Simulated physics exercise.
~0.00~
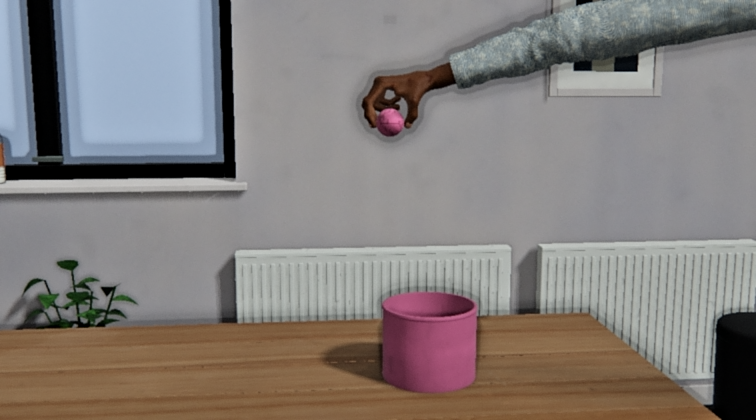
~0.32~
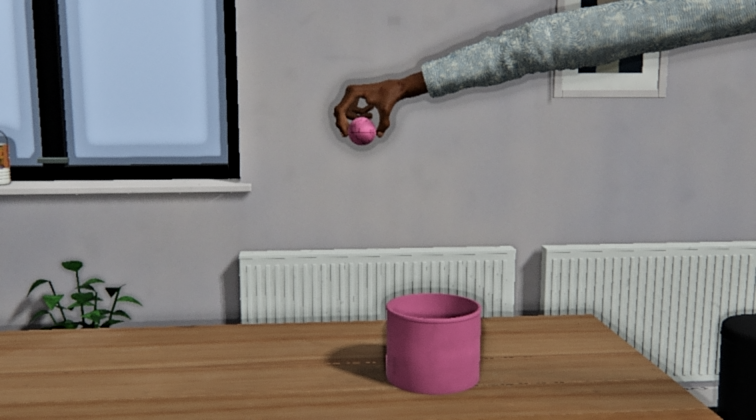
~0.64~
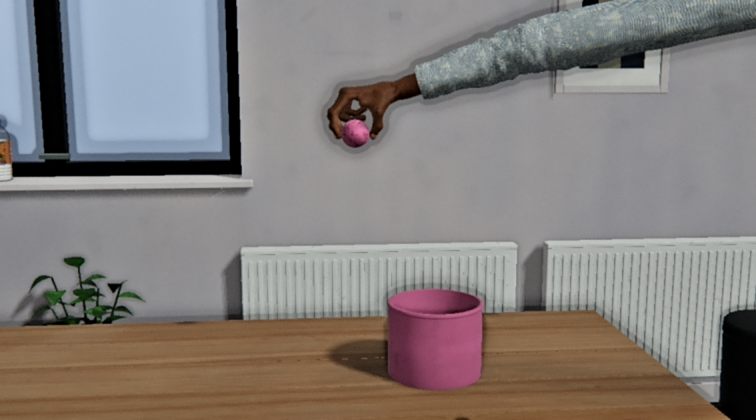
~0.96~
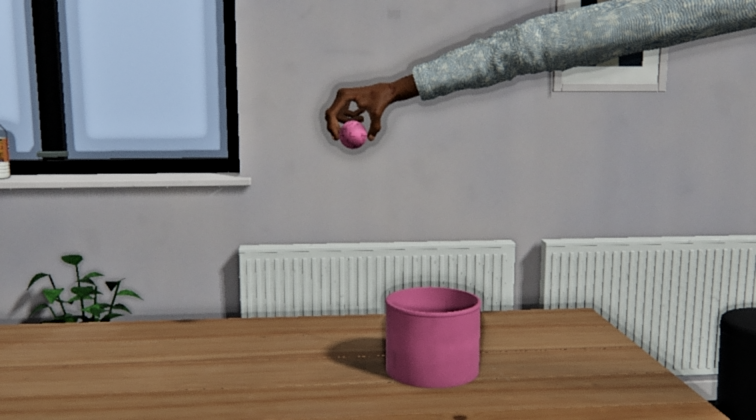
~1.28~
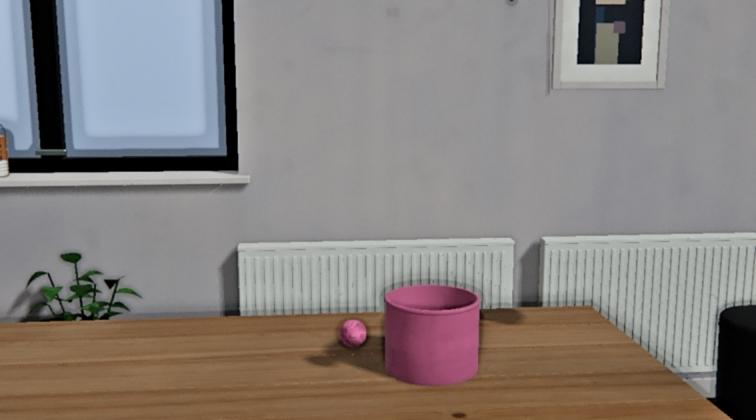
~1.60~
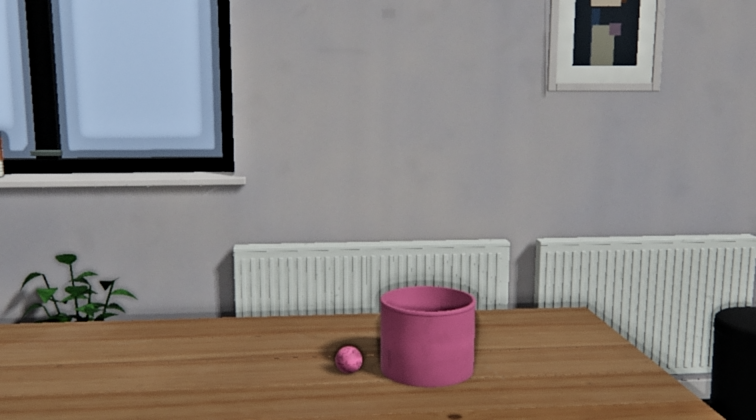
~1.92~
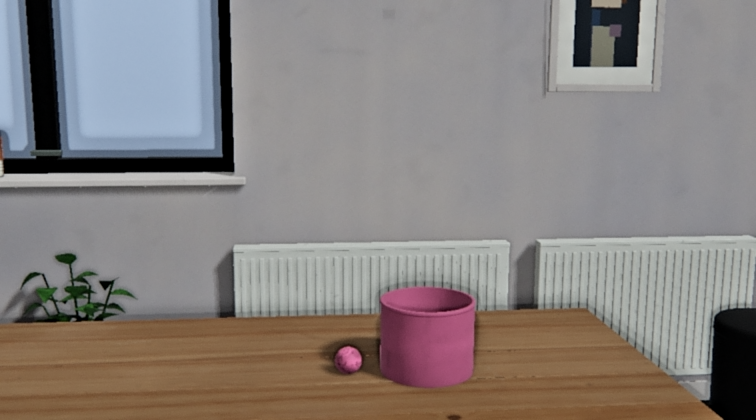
A hand moves a pink ball left and drops it beside the pink container.
